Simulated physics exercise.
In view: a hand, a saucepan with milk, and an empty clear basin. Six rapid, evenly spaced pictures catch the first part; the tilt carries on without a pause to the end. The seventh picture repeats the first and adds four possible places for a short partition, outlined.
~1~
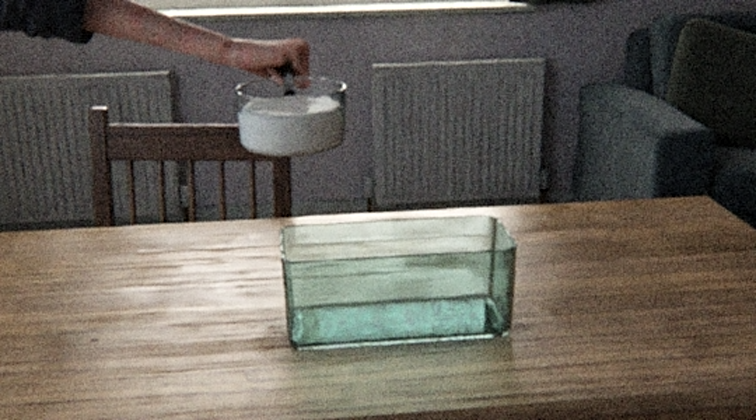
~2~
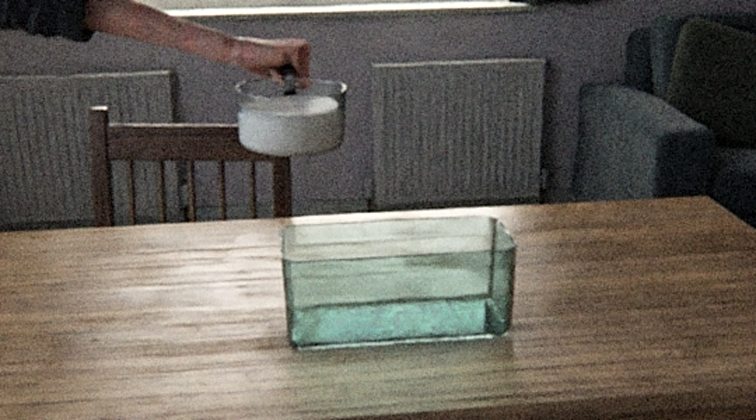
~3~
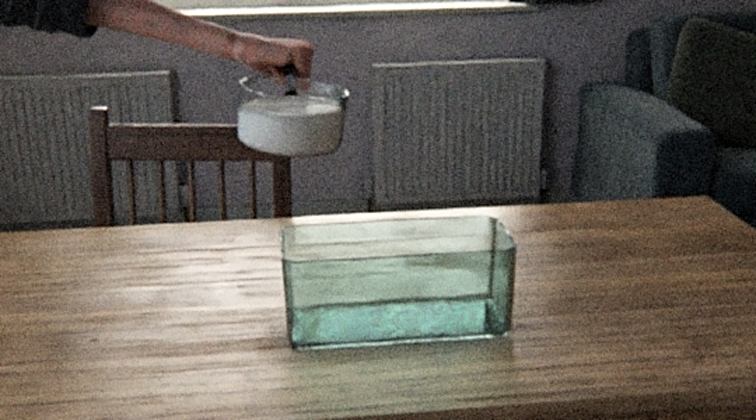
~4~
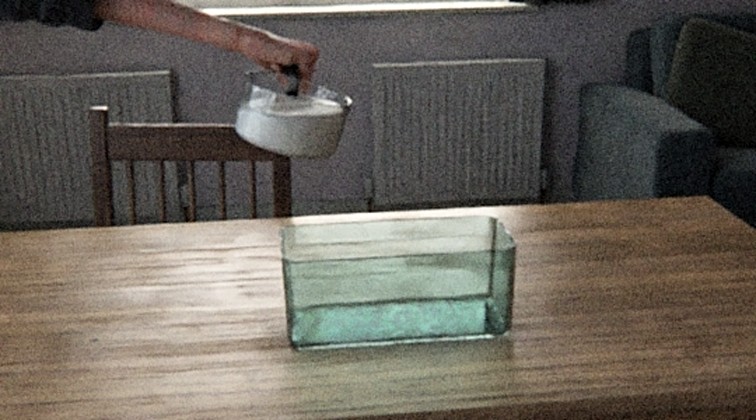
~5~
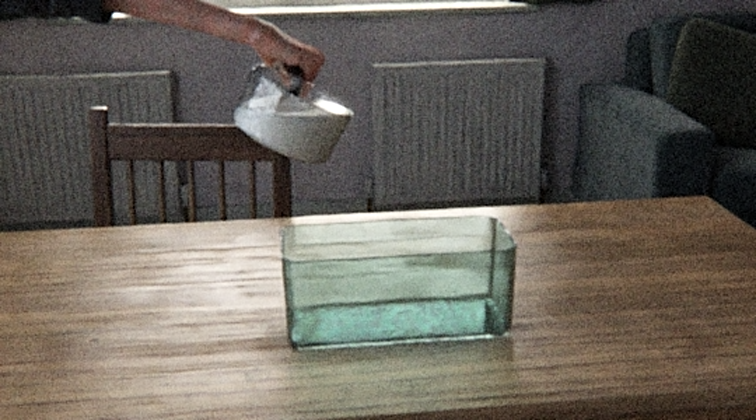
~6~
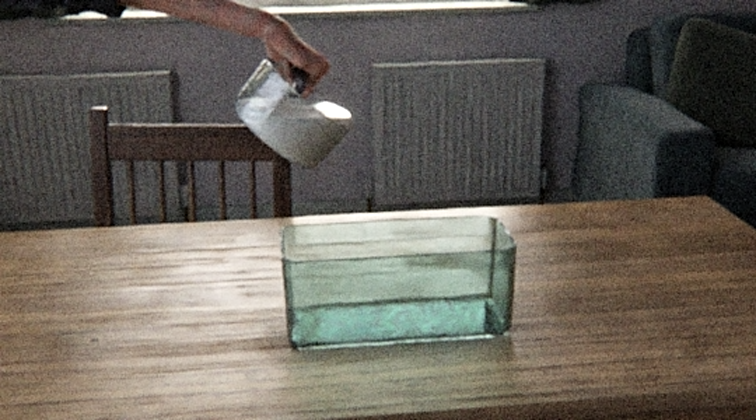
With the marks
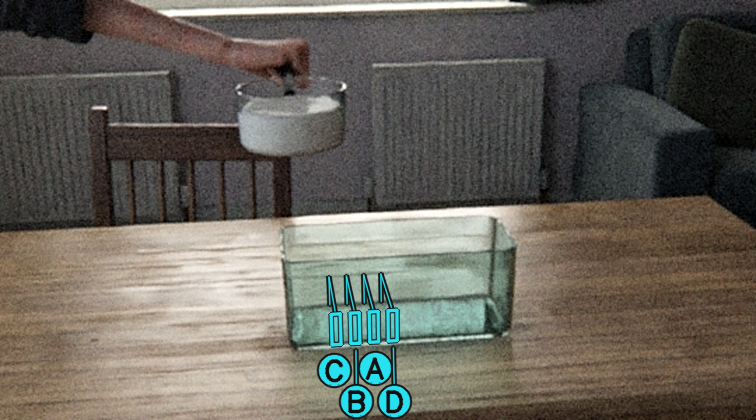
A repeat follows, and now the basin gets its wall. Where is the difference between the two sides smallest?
It is D.
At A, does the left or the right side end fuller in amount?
More ends on the right.
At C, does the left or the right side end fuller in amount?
The right one.
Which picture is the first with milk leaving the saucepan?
Picture 6.
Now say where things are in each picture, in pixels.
Upright, lip at (342, 85); basin from (288, 347) to (511, 332); nothing has left yet, in the first frame.
Upright, lip at (343, 87); nothing has left yet, in the second frame.
Tipped about 7°, lip at (346, 92); nothing has left yet, in the third frame.
Tipped about 16°, lip at (349, 100); nothing has left yet, in the fourth frame.
Tipped about 28°, lip at (350, 112); nothing has left yet, in the fifth frame.
Tipped about 41°, lip at (349, 125); milk is over the lip, down to (349, 125), in the sixth frame.
On the marked copy, A at (374, 348); B at (355, 350); C at (337, 351); D at (393, 347).
If A is chosen, about 28 % ends left of the wall and 70 % right of it.
If B is chosen, about 9 % ends left of the wall and 89 % right of it.
If C is chosen, about 8 % ends left of the wall and 89 % right of it; 3 % is lost outside.
If D is chosen, about 47 % ends left of the wall and 51 % right of it.
